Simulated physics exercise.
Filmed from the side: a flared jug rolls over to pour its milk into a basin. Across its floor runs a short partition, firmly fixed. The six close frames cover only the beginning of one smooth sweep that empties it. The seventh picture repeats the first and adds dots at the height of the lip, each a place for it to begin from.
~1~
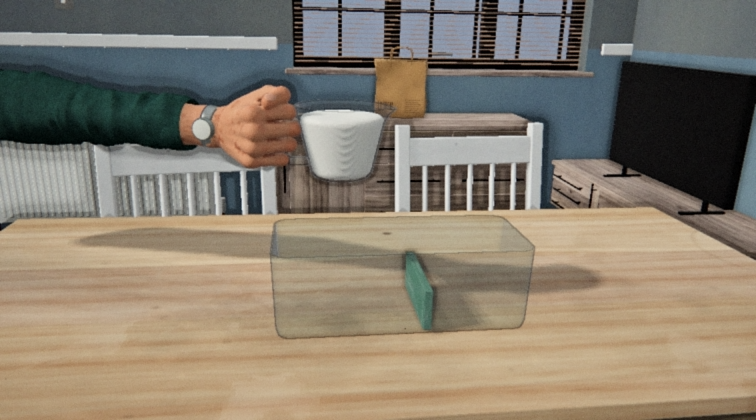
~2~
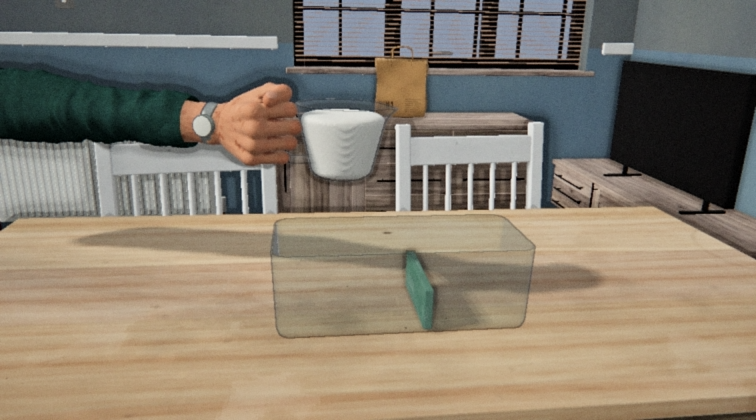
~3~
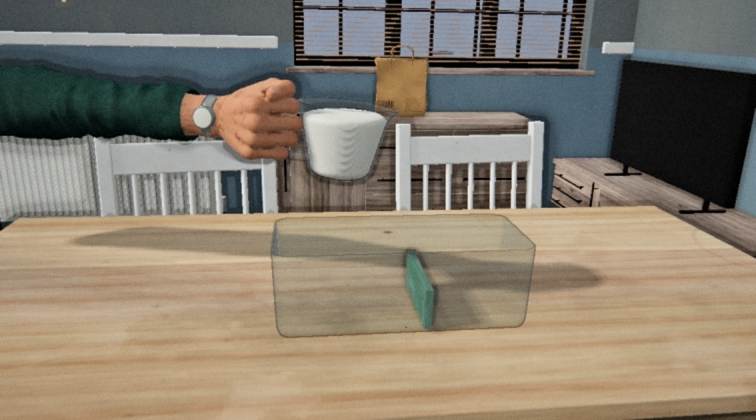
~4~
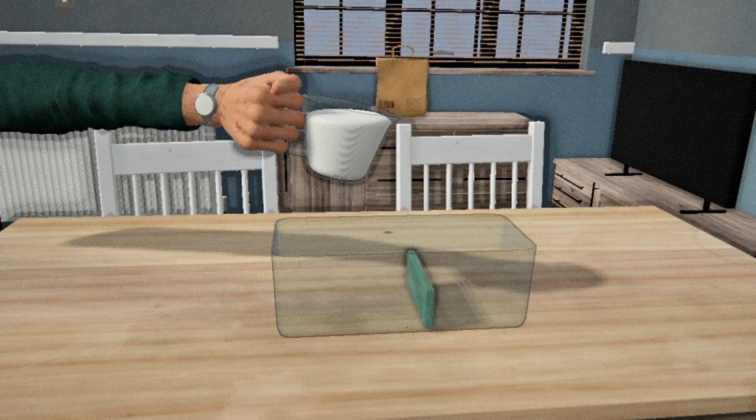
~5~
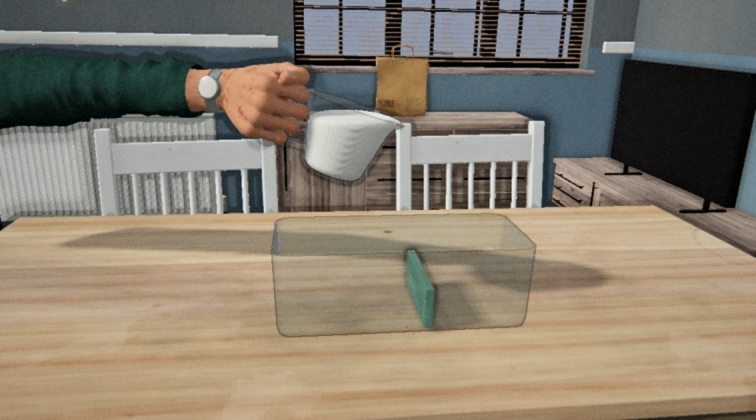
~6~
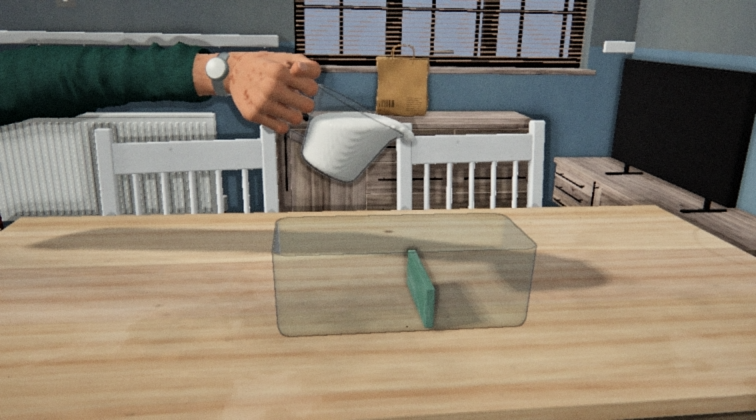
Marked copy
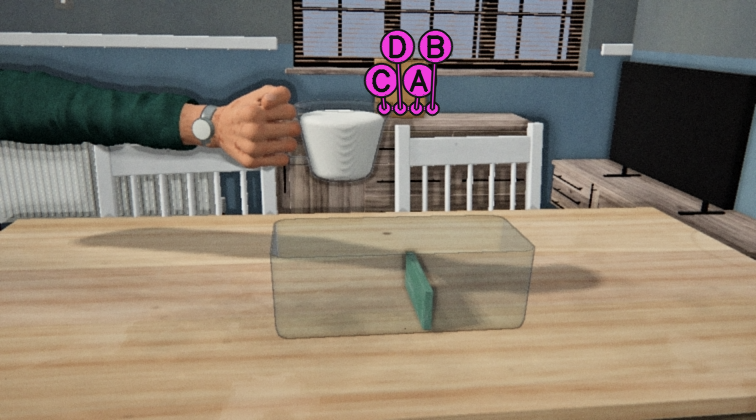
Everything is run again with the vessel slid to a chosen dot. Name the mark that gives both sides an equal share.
Spot C does it best.
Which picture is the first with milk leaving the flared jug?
In picture 6.
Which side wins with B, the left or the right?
The right side.
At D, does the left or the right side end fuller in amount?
The right one.
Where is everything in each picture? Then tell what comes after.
In the first frame, upright, lip at (395, 108); basin from (276, 336) to (523, 325); top of the wall at (419, 270); nothing has left yet.
In the second frame, upright, lip at (397, 108); nothing has left yet.
In the third frame, tipped about 5°, lip at (399, 111); nothing has left yet.
In the fourth frame, tipped about 11°, lip at (401, 117); nothing has left yet.
In the fifth frame, tipped about 19°, lip at (403, 125); nothing has left yet.
In the sixth frame, tipped about 28°, lip at (405, 135); milk is over the lip, down to (409, 138).
In magenta, A at (416, 108); B at (432, 108); C at (384, 108); D at (400, 108).
If A is chosen, about 4 % ends left of the wall and 95 % right of it.
If B is chosen, about 2 % ends left of the wall and 96 % right of it.
If C is chosen, about 47 % ends left of the wall and 52 % right of it.
If D is chosen, about 19 % ends left of the wall and 80 % right of it.
